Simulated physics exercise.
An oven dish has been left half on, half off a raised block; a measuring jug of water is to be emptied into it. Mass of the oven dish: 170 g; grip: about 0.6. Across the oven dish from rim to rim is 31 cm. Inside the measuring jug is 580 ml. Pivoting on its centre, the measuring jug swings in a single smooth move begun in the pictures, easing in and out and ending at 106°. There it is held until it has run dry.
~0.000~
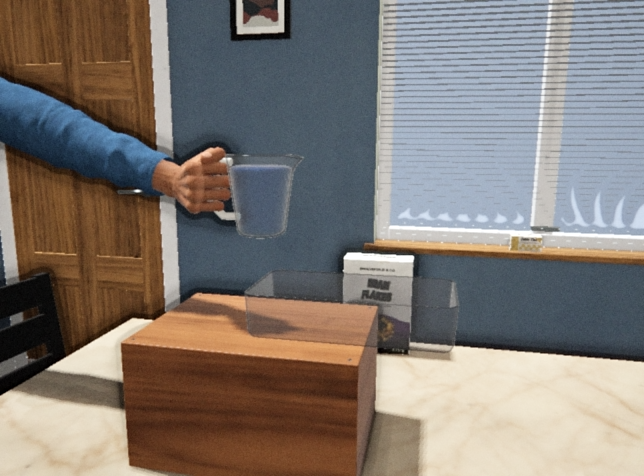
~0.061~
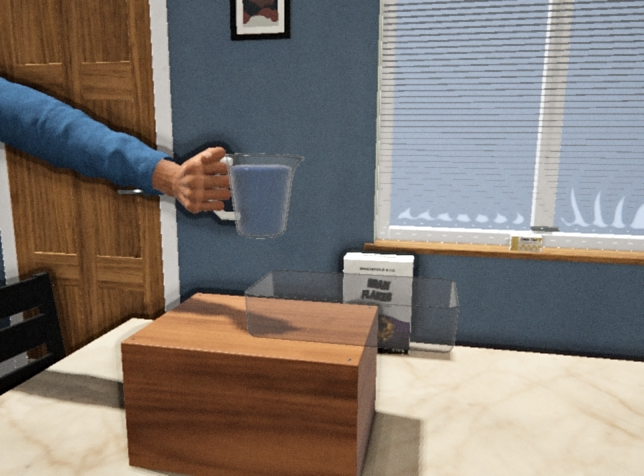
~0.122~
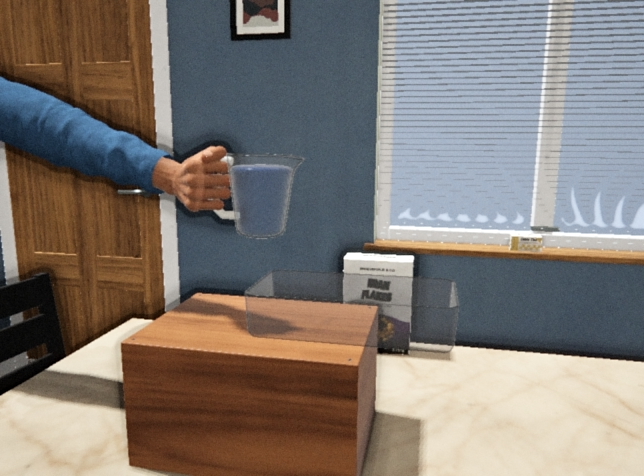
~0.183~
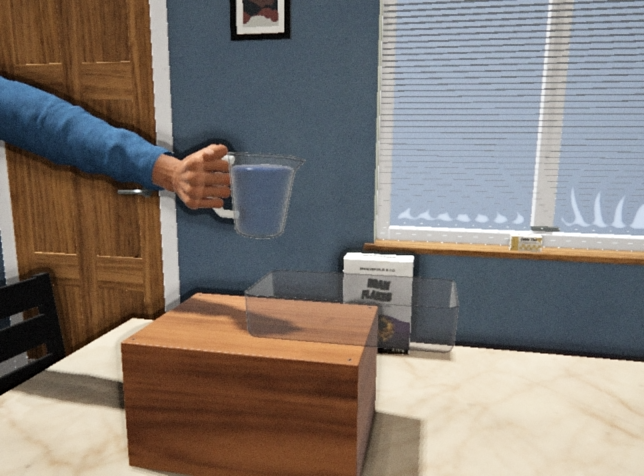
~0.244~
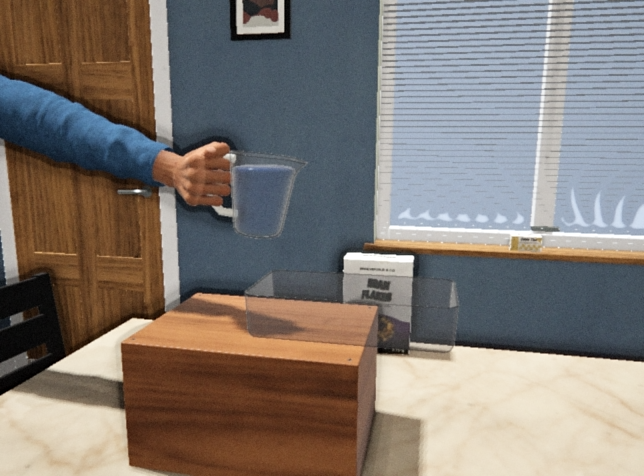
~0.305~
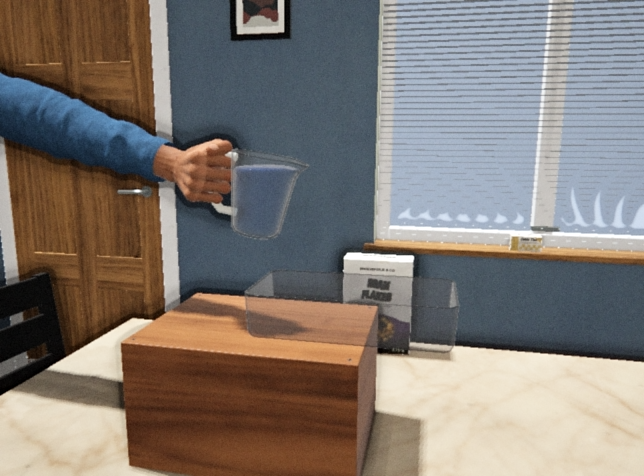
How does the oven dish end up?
It stays in place.
By 0.83 s the tilt is 59° and 80 per cent is still to pour; the oven dish lies level with 6 per cent in it.
By 1.21 s the tilt is 94° and 25 per cent is still to pour; the oven dish lies level with 57 per cent in it.
By 1.61 s the tilt is 106° and 0 per cent is still to pour; the oven dish lies level with 96 per cent in it.
By 2.05 s the tilt is 106° and 0 per cent is still to pour; the oven dish lies level with 97 per cent in it.
At rest the oven dish lies level with 97 per cent in it.
